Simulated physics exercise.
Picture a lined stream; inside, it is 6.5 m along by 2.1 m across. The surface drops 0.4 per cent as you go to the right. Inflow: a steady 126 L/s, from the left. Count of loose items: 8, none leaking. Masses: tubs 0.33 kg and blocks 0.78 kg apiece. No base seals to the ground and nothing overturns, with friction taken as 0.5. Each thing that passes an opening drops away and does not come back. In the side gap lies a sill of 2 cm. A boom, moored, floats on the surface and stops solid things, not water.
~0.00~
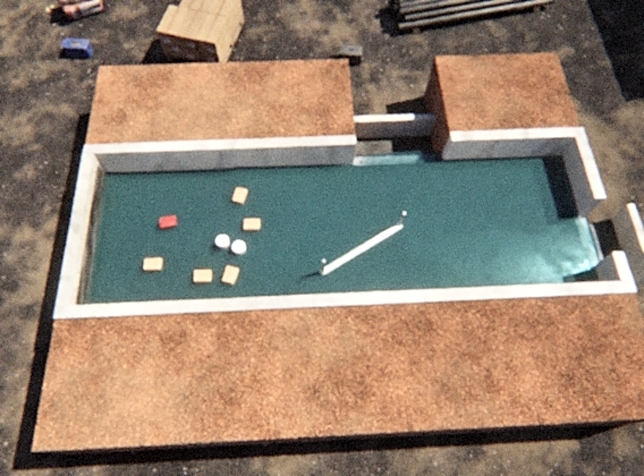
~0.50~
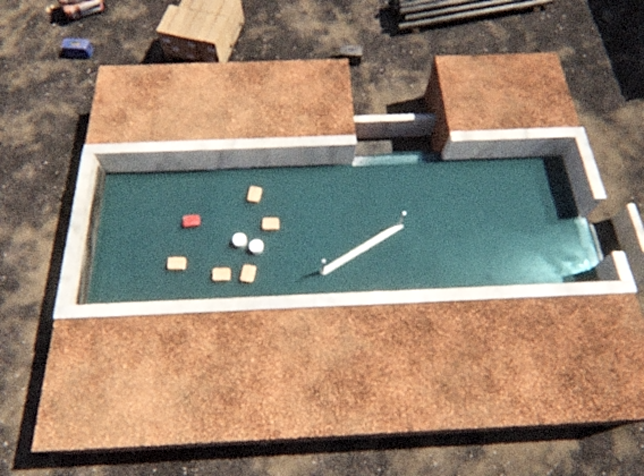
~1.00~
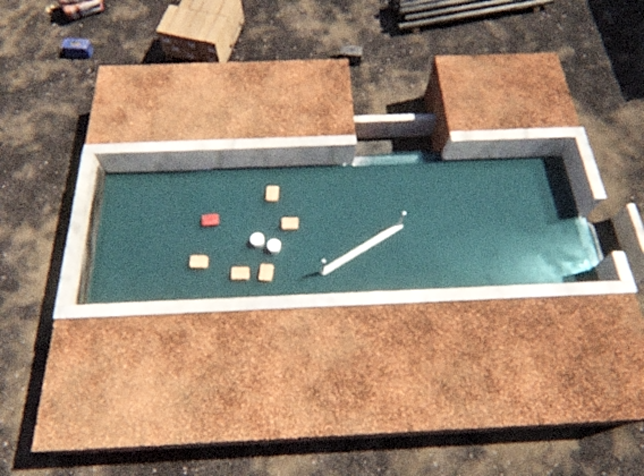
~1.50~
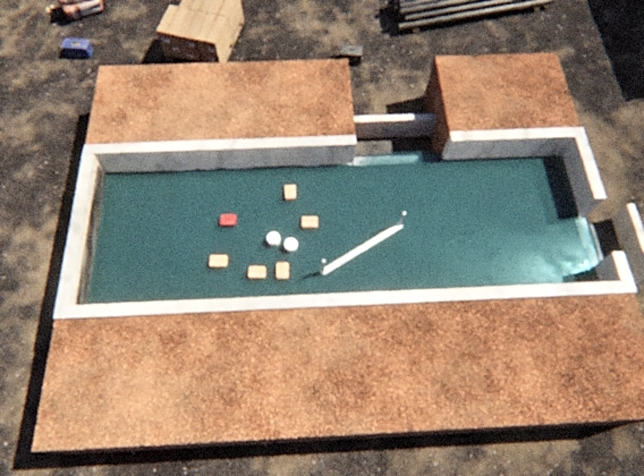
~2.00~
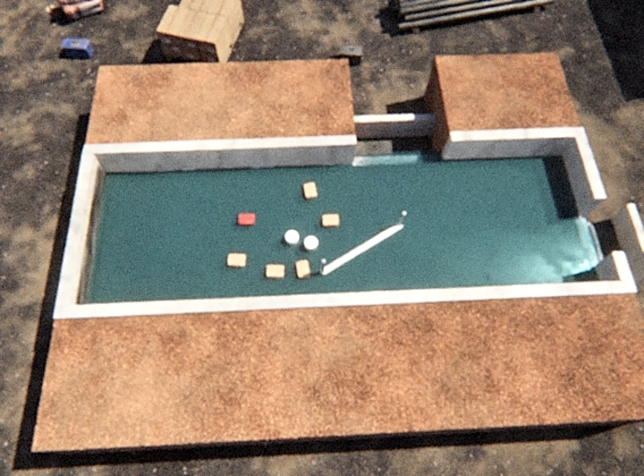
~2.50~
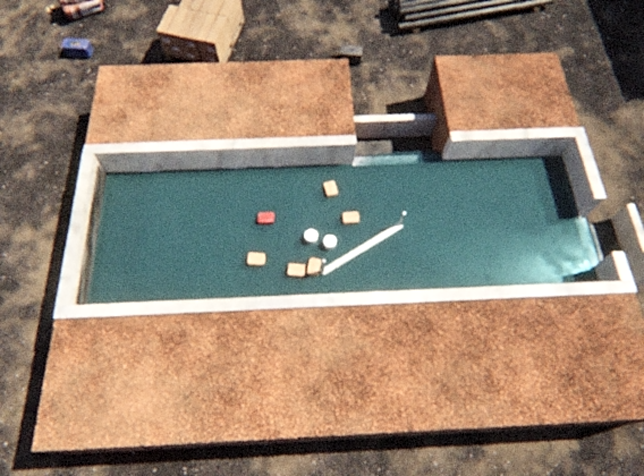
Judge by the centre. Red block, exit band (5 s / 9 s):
It will be washed out once the earlier limit passes, yet by the later one.
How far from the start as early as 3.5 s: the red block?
Close to 200 cm.
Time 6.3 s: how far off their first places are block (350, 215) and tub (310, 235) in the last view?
300 cm; 250 cm.
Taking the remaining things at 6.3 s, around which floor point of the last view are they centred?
Near (399, 210).
After 3.5 s the red block is near (307, 215), 1.9 m from its start, afloat; 0 of 8 are out; 8 afloat.
After 6.3 s the red block is near (408, 186), 3.3 m from its start, afloat; 1 of 8 are out; 7 afloat.
After 10.0 s the red block has gone out (at 7.7 s); 6 of 8 are out; 2 afloat.
After 14.0 s the red block has gone out (at 7.7 s); 8 of 8 are out; 0 afloat.
